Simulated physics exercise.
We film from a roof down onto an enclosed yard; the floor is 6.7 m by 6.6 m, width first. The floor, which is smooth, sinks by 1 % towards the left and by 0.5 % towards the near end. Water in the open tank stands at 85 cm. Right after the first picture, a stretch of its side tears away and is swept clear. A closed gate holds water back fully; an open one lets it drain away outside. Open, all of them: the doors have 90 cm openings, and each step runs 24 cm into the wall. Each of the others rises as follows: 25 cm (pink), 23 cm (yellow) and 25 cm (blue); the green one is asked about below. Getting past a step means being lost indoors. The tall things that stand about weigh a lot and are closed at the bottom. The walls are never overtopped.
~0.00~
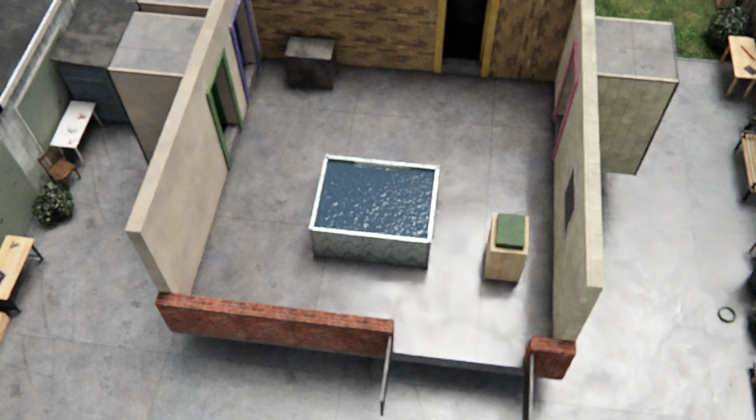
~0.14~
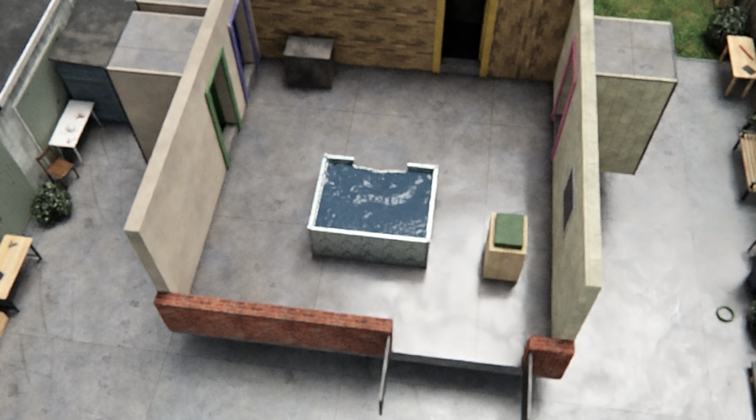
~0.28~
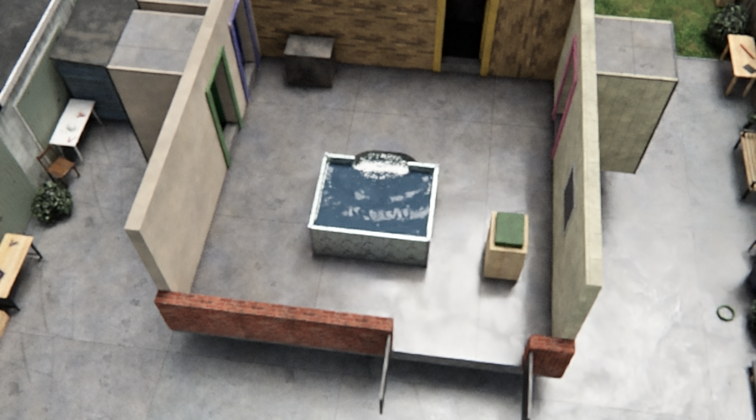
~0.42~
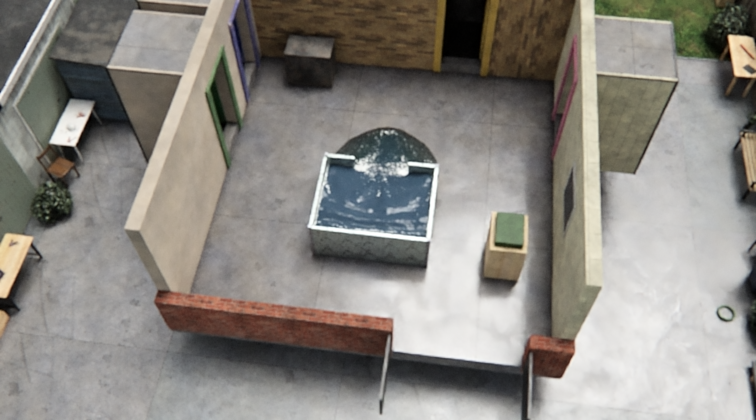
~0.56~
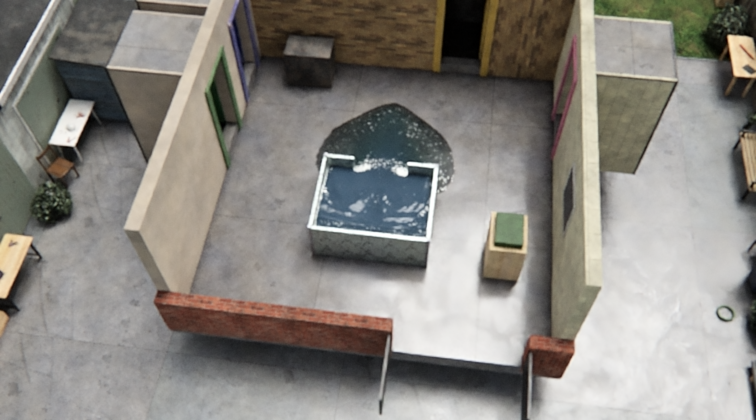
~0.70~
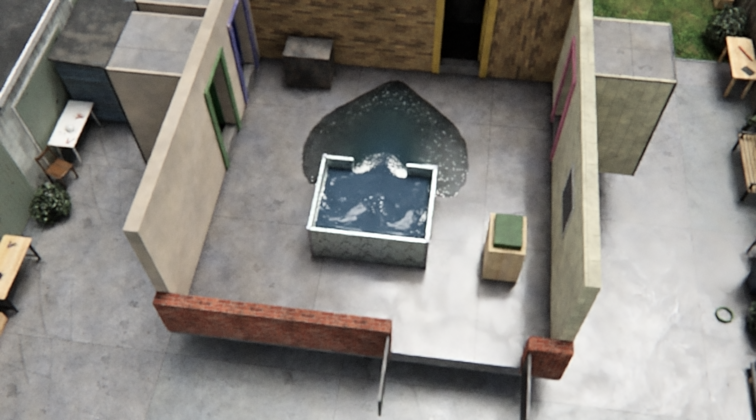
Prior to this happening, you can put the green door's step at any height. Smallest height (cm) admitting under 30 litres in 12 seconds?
Roughly 7.5 cm.
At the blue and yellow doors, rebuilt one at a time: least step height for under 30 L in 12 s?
You'd want about 17 centimetres at blue and about 18 centimetres at yellow.
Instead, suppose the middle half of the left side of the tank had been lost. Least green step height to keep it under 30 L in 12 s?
Close to 16 cm at the least.
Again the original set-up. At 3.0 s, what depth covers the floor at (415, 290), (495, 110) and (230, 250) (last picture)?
Depths of roughly 0 cm, 7 cm and 0 cm, in that order.
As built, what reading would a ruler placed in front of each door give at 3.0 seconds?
Door by door in centimetres - pink 13, yellow 18, green 6, blue 24.
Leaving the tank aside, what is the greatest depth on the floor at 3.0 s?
28 cm.
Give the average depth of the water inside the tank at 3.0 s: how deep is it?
I'd put it at some 33 centimetres on average.
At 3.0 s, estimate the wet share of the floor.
Around 40 per cent of the floor.
After 1.4 s water covers 30 % of the floor, deepest (40 cm) near (382, 181); it has not reached the green door.
After 3.0 s water covers 40 % of the floor, deepest (28 cm) near (544, 85); 6 cm at the green door, 0 litres in over its 23 cm step.
After 12.0 s water covers 95 % of the floor, deepest (10 cm) near (183, 314); 9 cm at the green door, 0 litres in over its 23 cm step.
At the green door as built, the water arrived by 2.4 s and peaked near 13 cm at 4.8 s.
Run again over the same 12 s with other heights there, 50 litres in over 6.5 cm, 21 litres over 8.5 cm. The limit of 30 litres is kept from about 7.5 cm up.
